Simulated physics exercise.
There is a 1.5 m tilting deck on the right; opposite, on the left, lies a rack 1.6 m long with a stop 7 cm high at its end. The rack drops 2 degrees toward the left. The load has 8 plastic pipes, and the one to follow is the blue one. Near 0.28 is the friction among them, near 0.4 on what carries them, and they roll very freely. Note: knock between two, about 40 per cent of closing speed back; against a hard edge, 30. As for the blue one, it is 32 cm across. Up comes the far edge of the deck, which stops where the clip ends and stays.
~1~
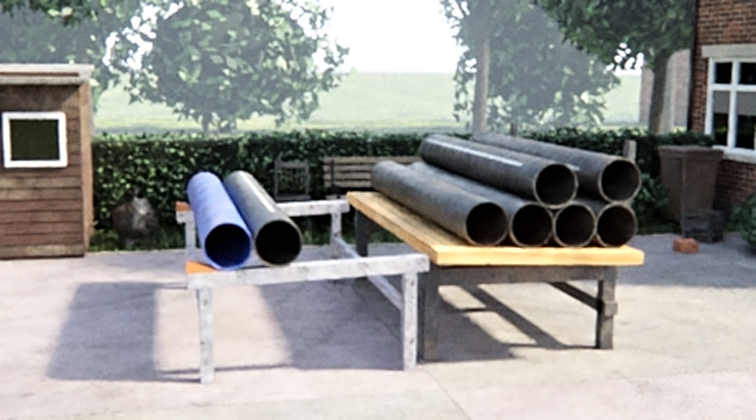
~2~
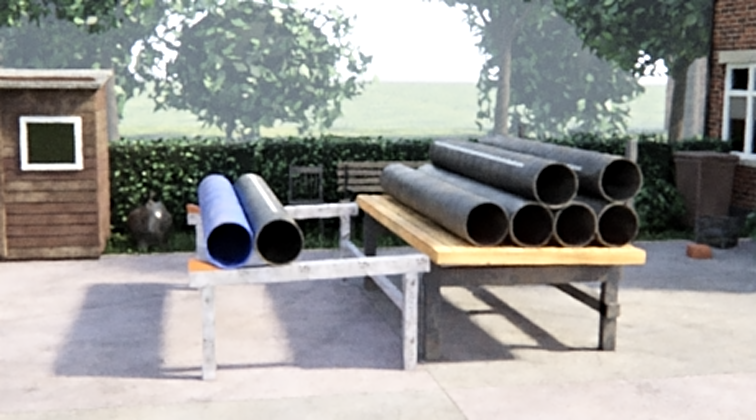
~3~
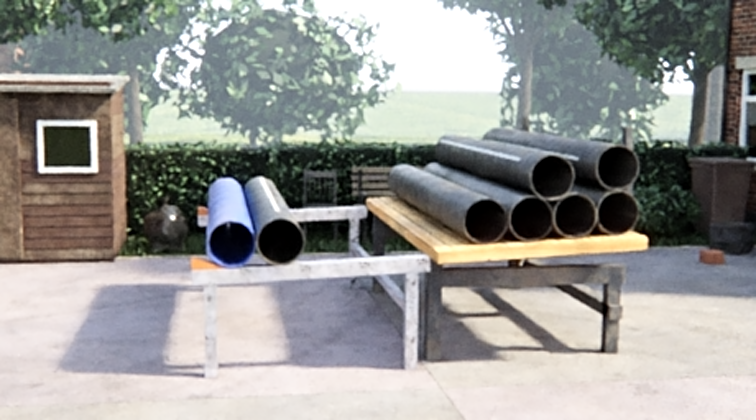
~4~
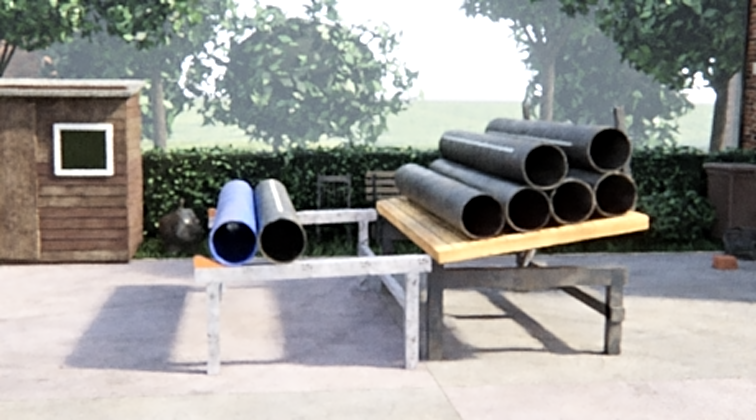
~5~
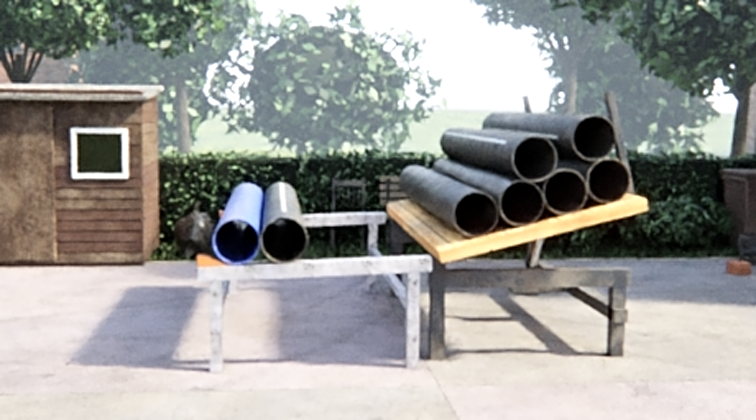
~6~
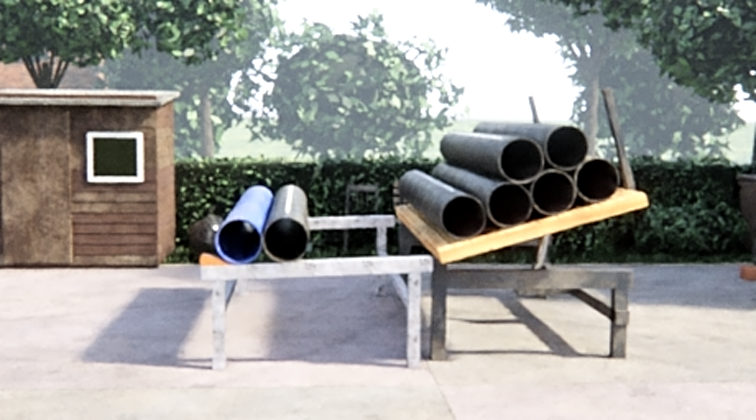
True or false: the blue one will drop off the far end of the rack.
True.
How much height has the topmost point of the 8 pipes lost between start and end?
Some 5 centimetres.
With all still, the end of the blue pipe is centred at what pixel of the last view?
It comes to rest around (59, 349).
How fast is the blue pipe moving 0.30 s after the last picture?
Its speed is roughly 0.0 m/s.
Then, 0.3 s past the sixth picture, blue is on the rack, 25 cm from the rack's far end; 0 lost over the end.
Then, 0.7 s past the sixth picture, as before, blue; 0 lost over the end.
Then, 1.1 s past the sixth picture, blue is on the rack, 15 cm from the rack's far end, rolling left; 0 lost over the end.
Then, 1.6 s past the sixth picture, blue is beyond the stop and falling; 1 lost over the end.
Finally (3.9 s after the last picture), blue is over the stop, on the ground; 1 lost over the end.
